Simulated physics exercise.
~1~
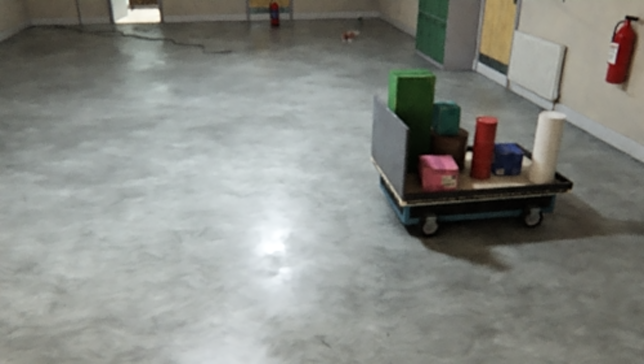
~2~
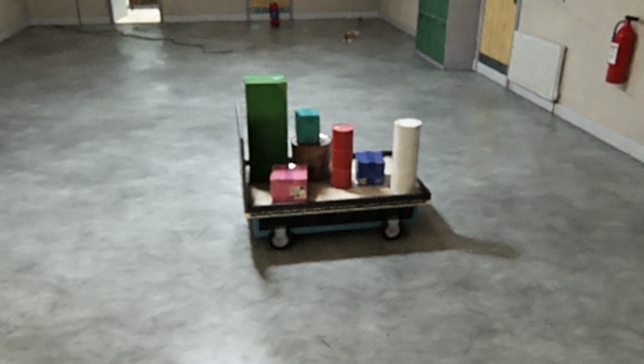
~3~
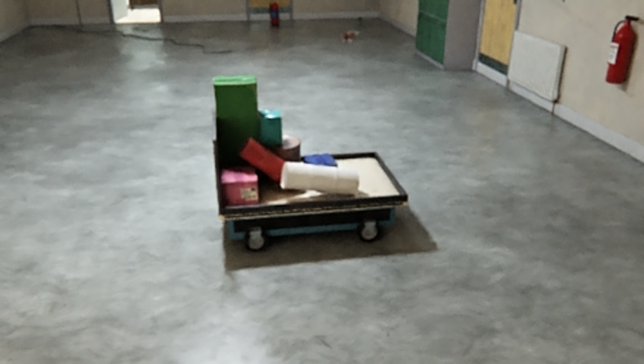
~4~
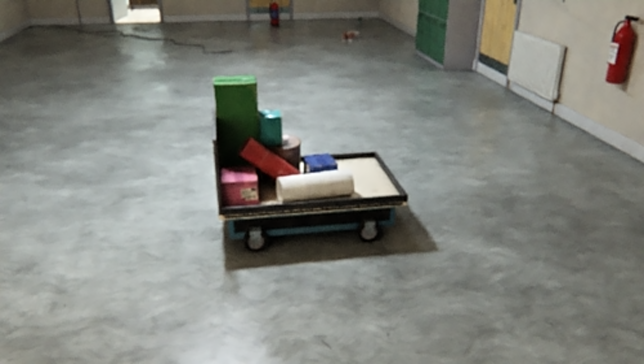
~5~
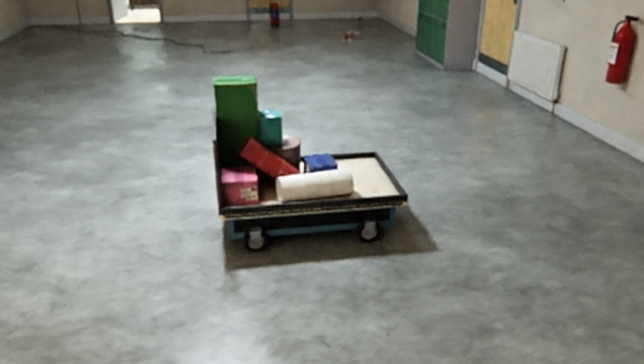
In this clip, a flat cart carrying colorful boxes and canisters rolls left across a shiny floor and halts; the white canister topples onto its side and the red canister tips over to a slanted rest, while the green box stays standing and the cart remains still.
